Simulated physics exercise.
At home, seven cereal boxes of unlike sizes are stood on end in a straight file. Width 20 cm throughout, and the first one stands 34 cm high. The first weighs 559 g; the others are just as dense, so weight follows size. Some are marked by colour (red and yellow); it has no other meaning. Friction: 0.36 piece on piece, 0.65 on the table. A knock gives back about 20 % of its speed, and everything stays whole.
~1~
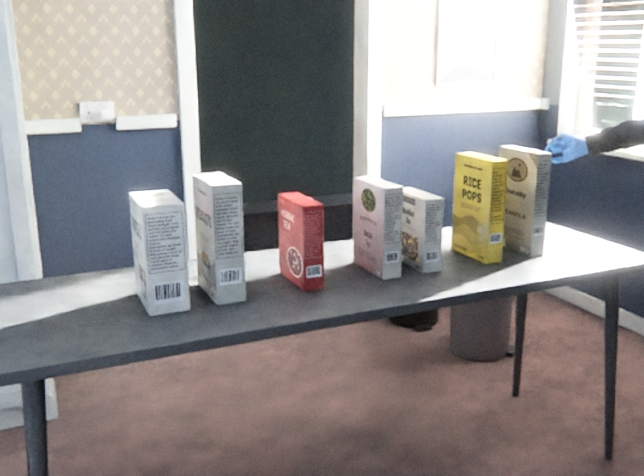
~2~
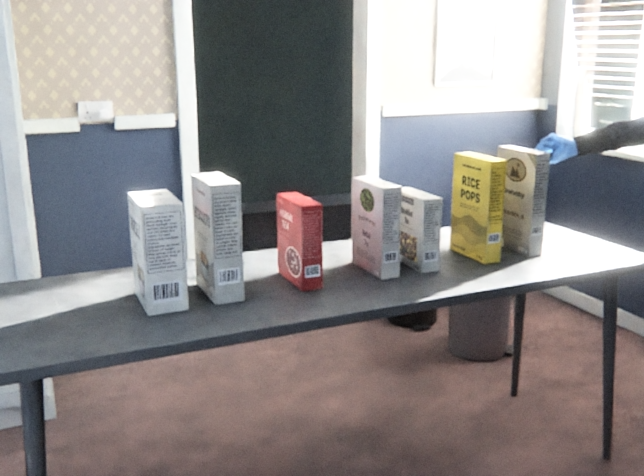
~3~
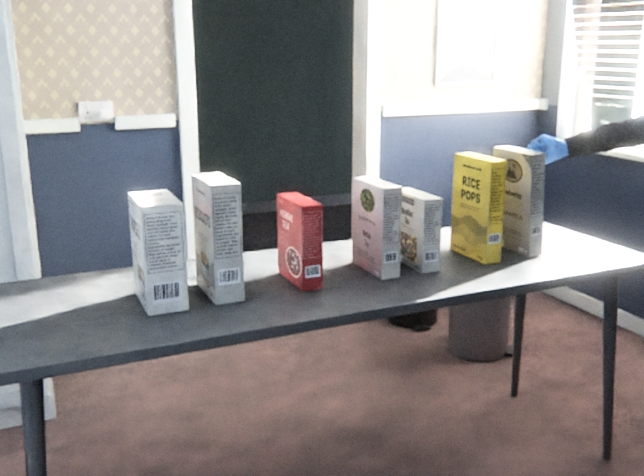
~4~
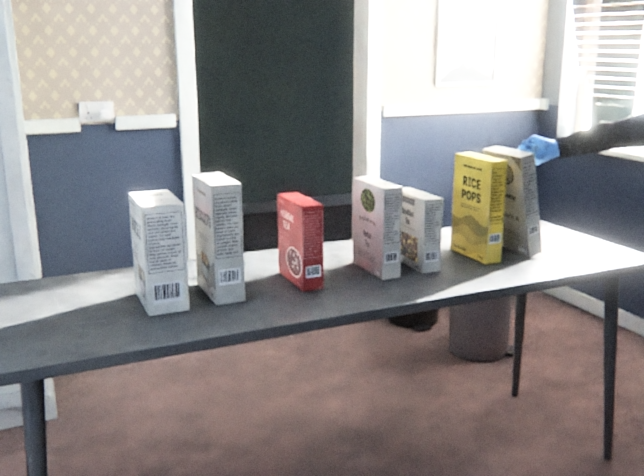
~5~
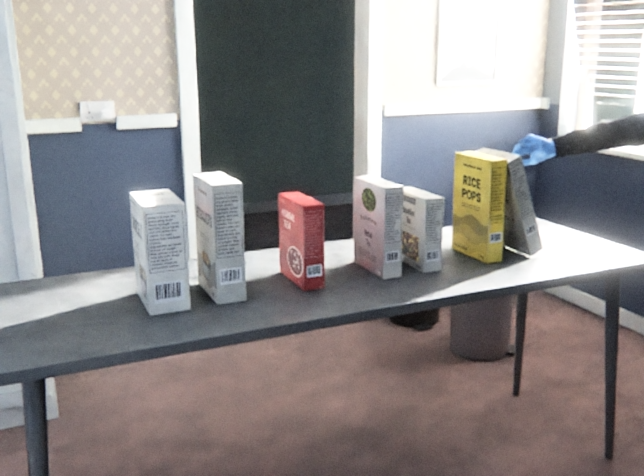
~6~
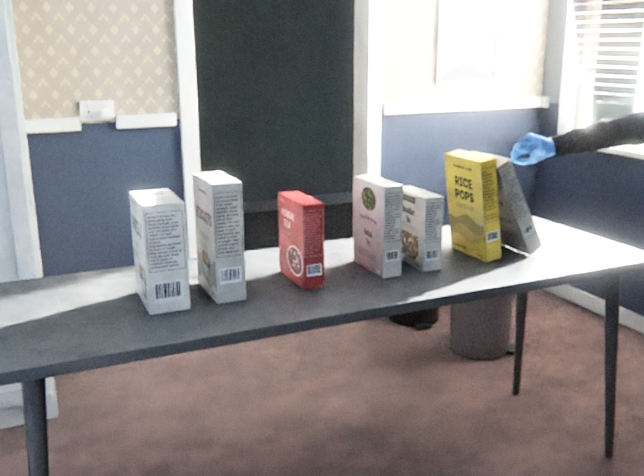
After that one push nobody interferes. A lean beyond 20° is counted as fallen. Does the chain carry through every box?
Here not all go over.
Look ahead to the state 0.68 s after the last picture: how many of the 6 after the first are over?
4 by then.
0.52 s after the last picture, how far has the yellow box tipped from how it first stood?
About 60°.
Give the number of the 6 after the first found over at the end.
4 of them.
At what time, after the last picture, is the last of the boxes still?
Around 1.0 s.
Then, 0.16 s later than the last frame, 1 of the 6 other boxes over; yellow box tilted 24°.
Then, 0.34 s later than the last frame, 2 of the 6 other boxes over; yellow box tilted 46°.
Then, 0.52 s later than the last frame, 3 of the 6 other boxes over; yellow box tilted 65°.
Then, 0.68 s later than the last frame, 4 of the 6 other boxes over; yellow box tilted 69°; red box tilted 46°.
When it is over, 4 of the 6 other boxes over; yellow box tilted 69°; red box tilted 59°. Two left standing. In pixels of the last frame, middles, yellow box near (430, 235), red box near (262, 254).
